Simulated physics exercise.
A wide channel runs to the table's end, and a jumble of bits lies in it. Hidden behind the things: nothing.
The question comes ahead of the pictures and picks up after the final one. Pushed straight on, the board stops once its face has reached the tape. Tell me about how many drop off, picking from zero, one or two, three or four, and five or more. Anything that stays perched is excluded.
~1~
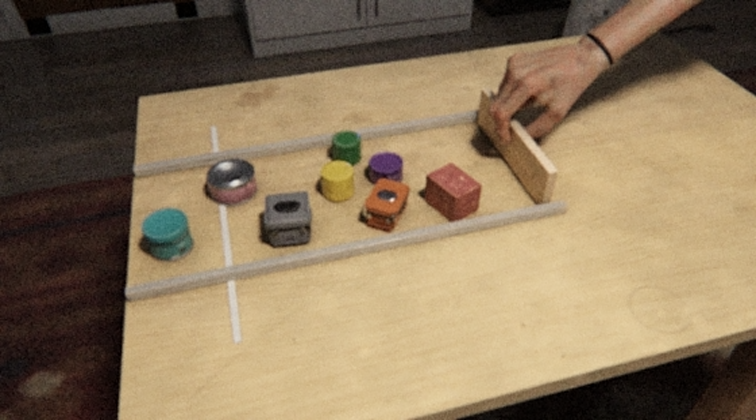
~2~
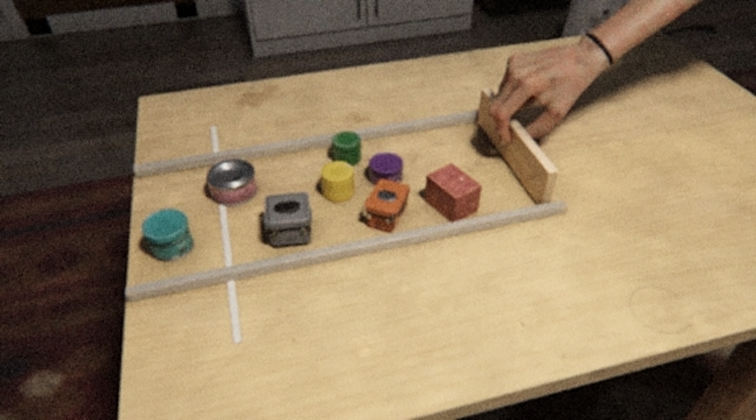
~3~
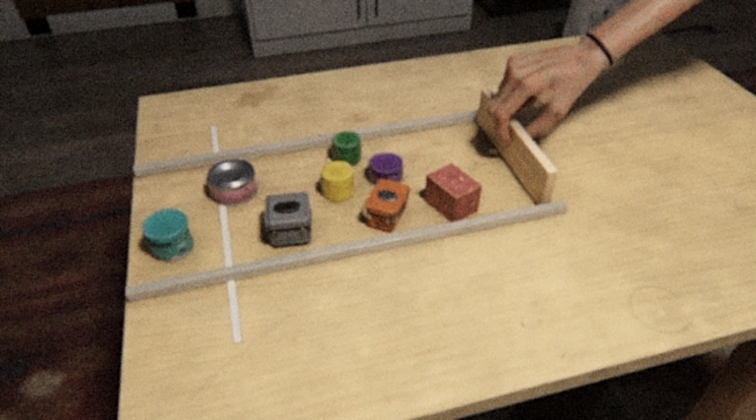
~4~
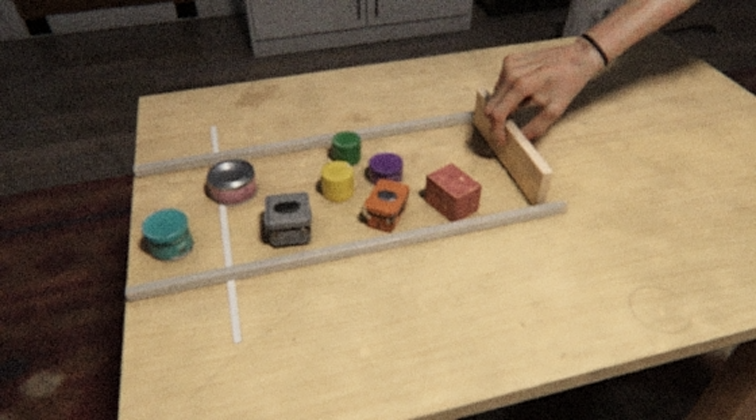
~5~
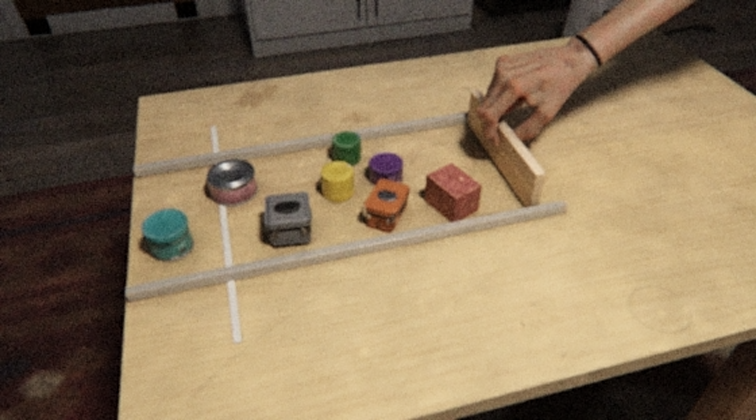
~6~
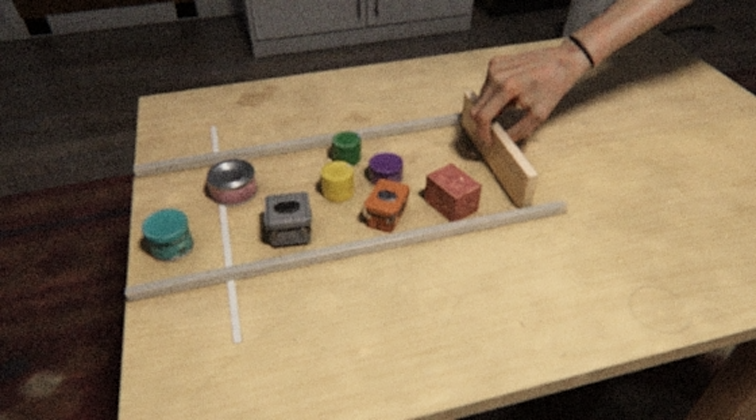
The answer is one or two.
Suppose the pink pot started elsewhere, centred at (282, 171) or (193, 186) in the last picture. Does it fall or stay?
First spot, it is safe; second spot, it is safe.
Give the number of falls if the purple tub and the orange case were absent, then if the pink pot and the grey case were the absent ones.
1 and 0.
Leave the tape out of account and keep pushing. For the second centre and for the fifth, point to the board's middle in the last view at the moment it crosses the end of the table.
First about (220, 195), next about (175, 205).
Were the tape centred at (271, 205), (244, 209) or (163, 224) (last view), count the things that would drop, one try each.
The counts come to 0, then 1, then 5.
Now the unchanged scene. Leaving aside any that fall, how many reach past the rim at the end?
That would be 1.
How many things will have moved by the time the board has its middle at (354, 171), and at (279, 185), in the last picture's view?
Answer - first 6, then 8.
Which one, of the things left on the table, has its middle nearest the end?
Answer: The grey case.
Soon after, none off yet; turquoise pot at rest near (168, 235); pink pot at rest near (233, 183); grey case at rest near (289, 219).
In the end, the number that fall off is one or two; gone, turquoise pot.
